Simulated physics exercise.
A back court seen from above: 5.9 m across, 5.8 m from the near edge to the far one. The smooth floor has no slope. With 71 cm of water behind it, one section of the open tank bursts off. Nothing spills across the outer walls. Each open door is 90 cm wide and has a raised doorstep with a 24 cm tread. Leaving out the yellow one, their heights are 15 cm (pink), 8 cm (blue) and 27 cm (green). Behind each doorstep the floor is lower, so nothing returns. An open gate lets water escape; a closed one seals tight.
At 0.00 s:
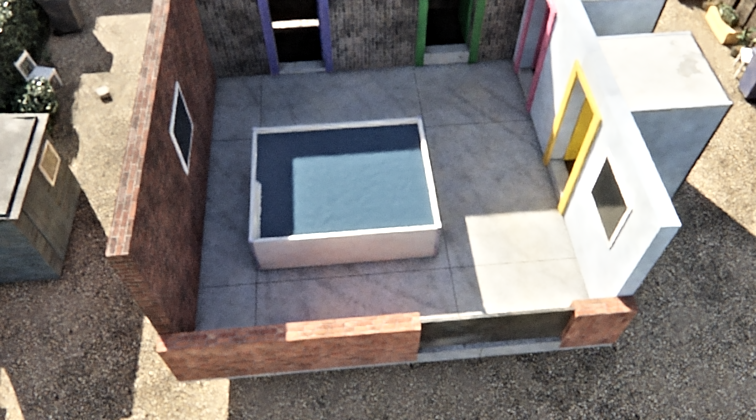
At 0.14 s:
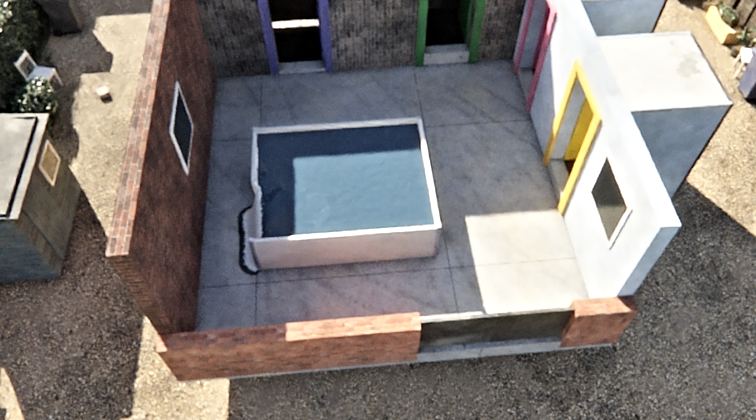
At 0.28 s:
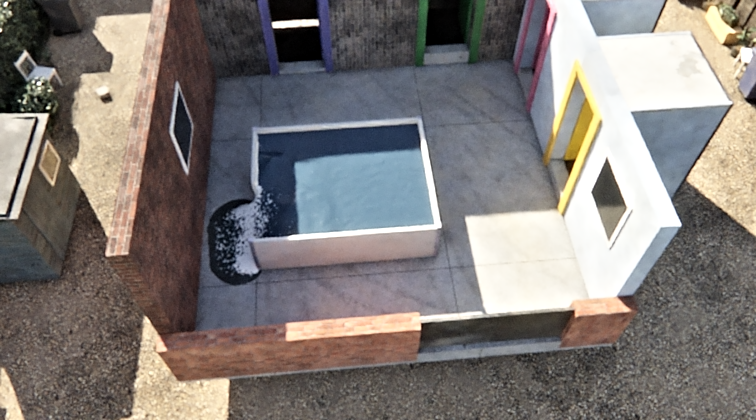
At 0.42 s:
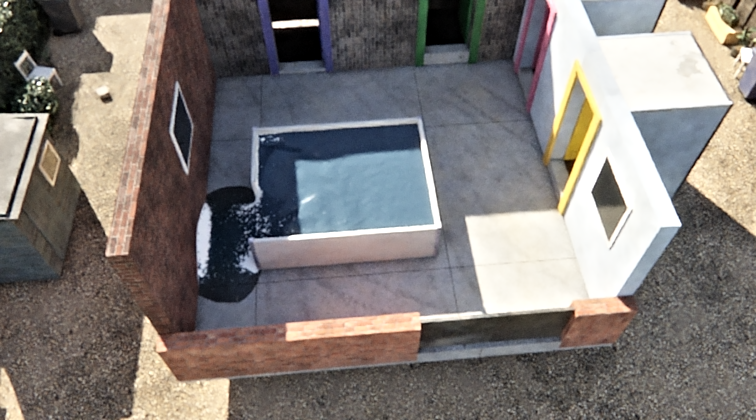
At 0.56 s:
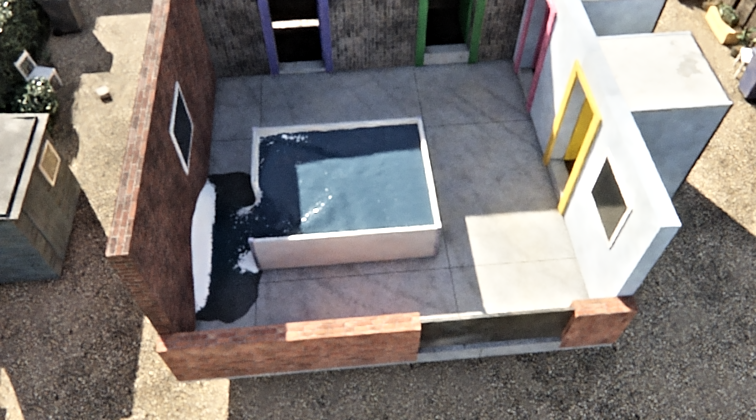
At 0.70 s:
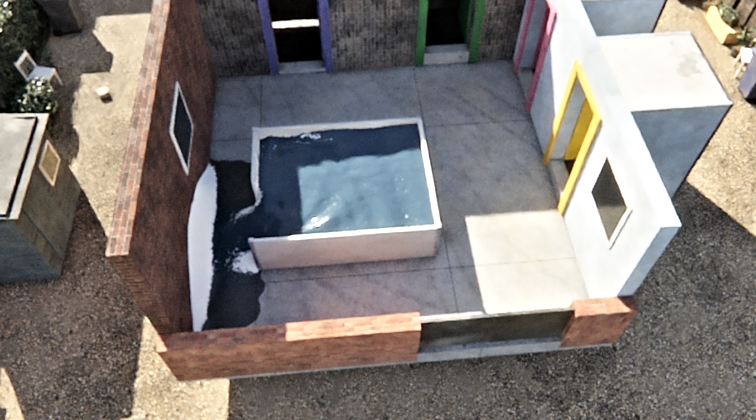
Water sits still in an open white tank in a walled court, then breaks out through a gap at the tank's left side. It pours onto the grey floor in a dark, foaming pool, reaches the brick wall on the left, and spreads along its base while ripples cross the tank.
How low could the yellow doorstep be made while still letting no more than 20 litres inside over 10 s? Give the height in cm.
Close to 9 cm is just enough.
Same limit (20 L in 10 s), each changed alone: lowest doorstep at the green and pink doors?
Roughly 15 cm at green and 16 cm at pink.
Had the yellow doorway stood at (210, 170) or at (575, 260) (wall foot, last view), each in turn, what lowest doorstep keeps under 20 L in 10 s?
Roughly 9.0 and 24 cm.
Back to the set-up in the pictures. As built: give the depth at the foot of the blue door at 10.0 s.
Some 9.0 cm.
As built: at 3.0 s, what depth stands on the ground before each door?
Depths in cm: Pink 0, blue 17, green 0, yellow 0.
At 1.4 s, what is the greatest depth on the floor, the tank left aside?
About 62 cm.
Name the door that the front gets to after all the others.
Last comes the pink one.
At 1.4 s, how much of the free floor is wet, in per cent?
About 20 per cent.
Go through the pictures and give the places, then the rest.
Still water, 71 cm deep, in the open tank at (342, 178); the yellow door at (568, 147) is dry, in the first picture.
The front is at (242, 219), 0.3 m from the gap at (259, 228); 0.3 m2 of floor is wet, 71 cm left at the back, in the second picture.
The front is at (212, 231), 0.8 m from the gap at (260, 230); 0.9 m2 of floor is wet, 71 cm left at the back, in the third picture.
The gap is at (260, 231), the front 1.0 m out at (207, 199); the back of the open tank holds 71 cm, in the fourth picture.
Water pours out at (260, 231) and has run 1.2 m, to (209, 179); about 13 cm deep outside, 71 cm at the back, in the fifth picture.
Water pours out at (260, 230) and has run 1.5 m, to (210, 163); about 14 cm deep outside, 71 cm at the back; the yellow door at (568, 147), 5.0 m from the gap, is still 5.0 m from the nearest water, in the sixth picture.
After 1.4 s water covers 20 % of the floor, deepest (62 cm) near (194, 357); it has not reached the yellow door.
After 3.0 s water covers 55 % of the floor, deepest (46 cm) near (195, 345); it has not reached the yellow door.
After 10.0 s water covers 100 % of the floor, deepest (18 cm) near (402, 142); 12 cm at the yellow door, 0 litres in over its 18 cm doorstep.
At the yellow door as built, the water arrived by 3.7 s and peaked near 13 cm at 9.0 s.
With a doorstep of 8 cm, 31 litres would have come in within the 10 s; with 11 cm, 8 litres. So under 20 litres takes about 9 cm.
